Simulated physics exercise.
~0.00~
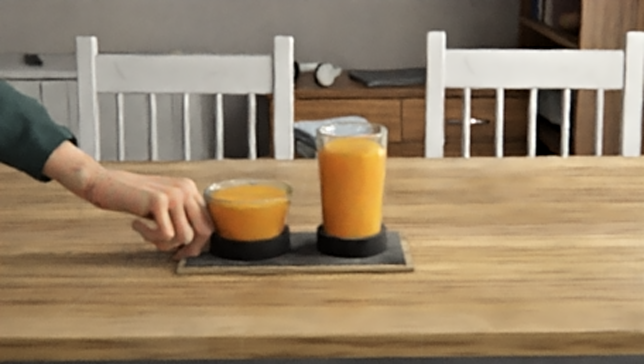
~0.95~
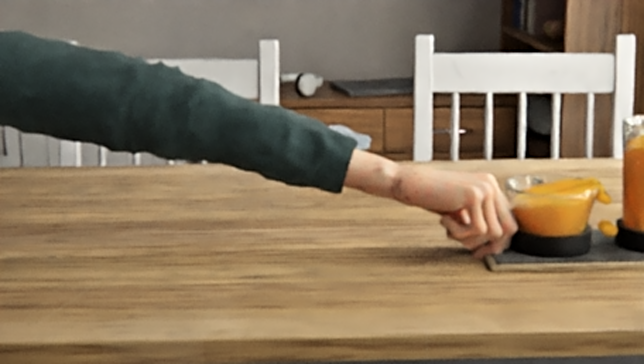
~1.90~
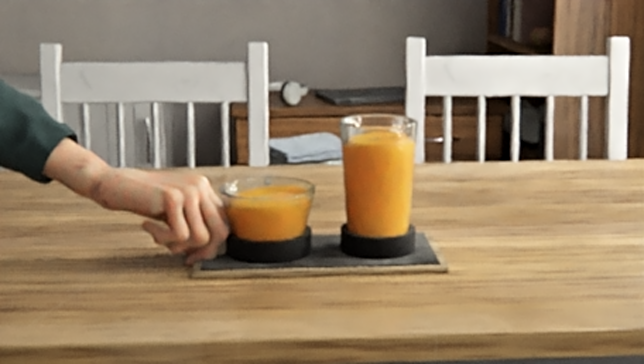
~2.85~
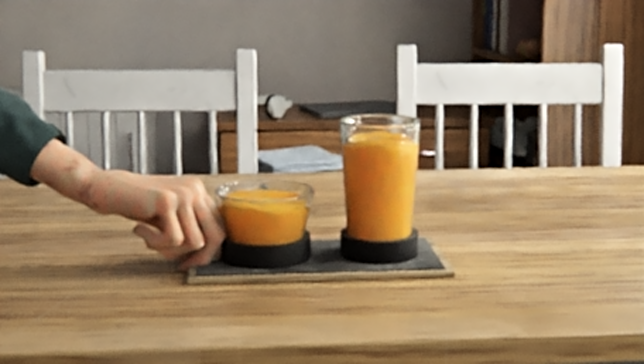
We see a hand holding a tray with a teacup and a tall glass of orange juice on a wooden table, sliding it right as juice slops over the teacup's rim, then drawing it back left, where it rests with both still upright.
